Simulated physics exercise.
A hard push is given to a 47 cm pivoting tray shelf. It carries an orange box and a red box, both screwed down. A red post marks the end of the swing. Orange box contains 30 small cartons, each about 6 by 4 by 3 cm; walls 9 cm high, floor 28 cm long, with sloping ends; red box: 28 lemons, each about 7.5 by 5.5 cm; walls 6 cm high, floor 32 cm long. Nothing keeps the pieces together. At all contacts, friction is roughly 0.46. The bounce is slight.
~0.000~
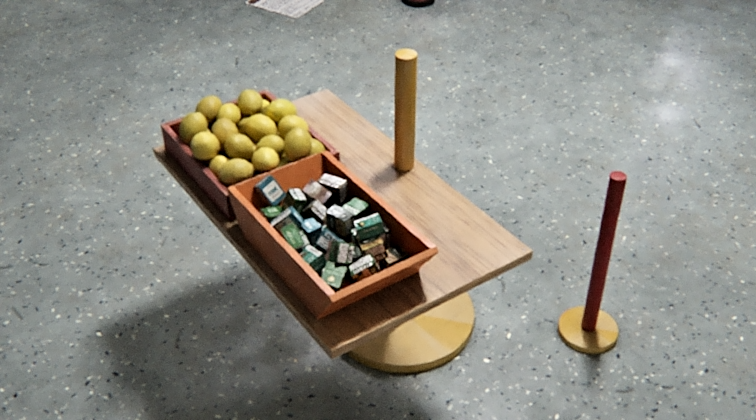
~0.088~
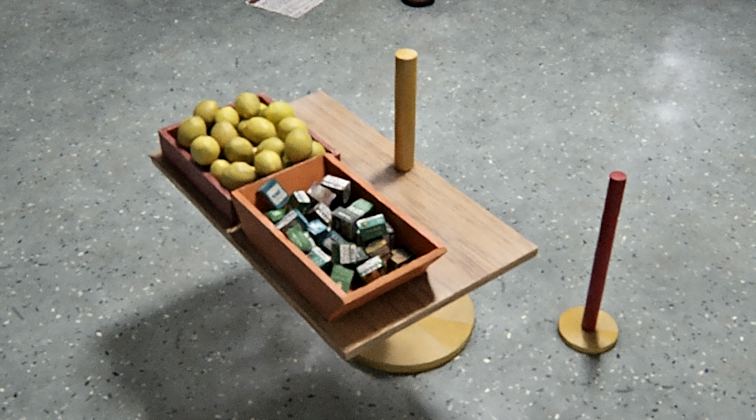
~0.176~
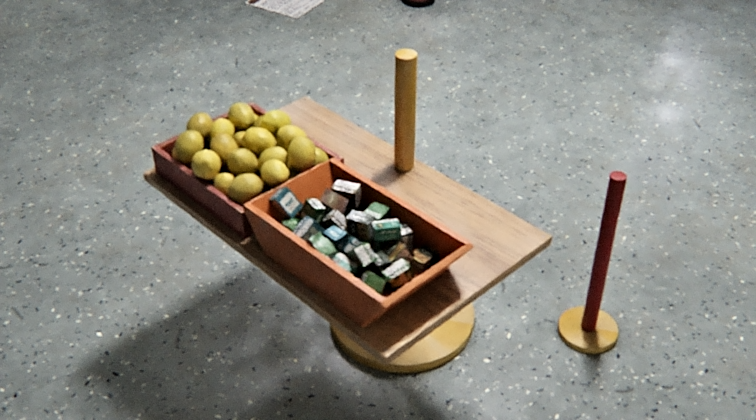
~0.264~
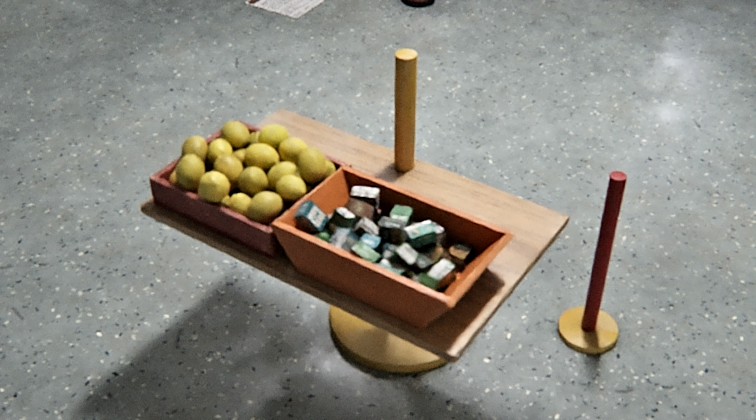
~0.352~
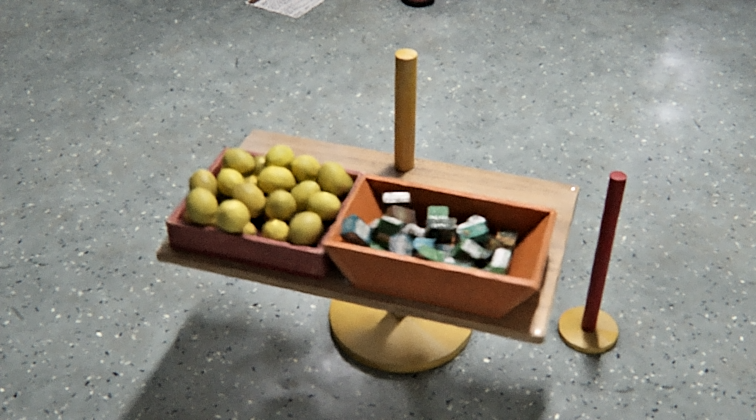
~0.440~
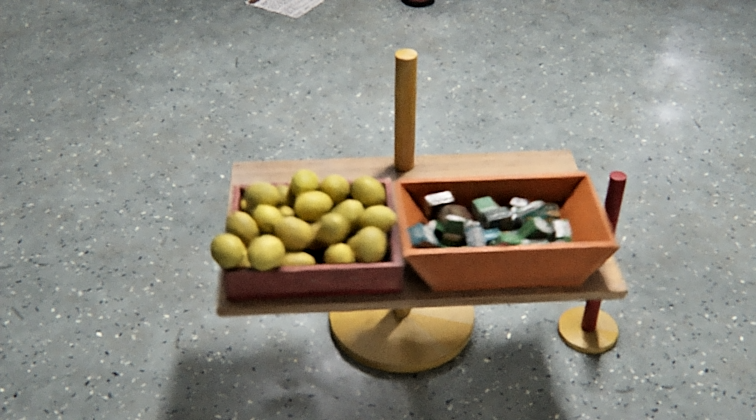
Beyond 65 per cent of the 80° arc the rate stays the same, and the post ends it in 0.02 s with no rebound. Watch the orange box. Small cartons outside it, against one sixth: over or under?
Under.
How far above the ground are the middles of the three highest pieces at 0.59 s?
Roughly 64 centimetres.
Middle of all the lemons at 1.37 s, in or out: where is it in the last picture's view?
(397, 262).
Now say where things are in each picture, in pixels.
In the first picture (we follow the rim corner now nearest the camera), orange box at (332, 294); red box (its farthest corner) at (267, 92); swung 0°; nothing out yet.
Orange box at (344, 296); red box at (263, 95); swung 2°, in the second picture.
Orange box at (383, 301); red box at (252, 105); swung 9°, in the third picture.
Orange box at (448, 300); red box at (238, 122); swung 21°, in the fourth picture.
Orange box at (533, 284); red box at (230, 149); swung 38°, in the fifth picture.
Orange box at (614, 243); red box at (240, 186); swung 59°; nothing out yet, in the sixth picture.
After 0.51 s, it reaches the stop.
After 0.59 s, 0 of 30 out of the orange box and 3 of 28 out of the red box.
After 0.71 s, 1 of 30 out of the orange box and 6 of 28 out of the red box.
After 0.93 s, 2 of 30 out of the orange box and 7 of 28 out of the red box.
When it is over (at 1.37 s), 2 of 30 out of the orange box and 7 of 28 out of the red box. Asked share, 2 of 30, 7 per cent.
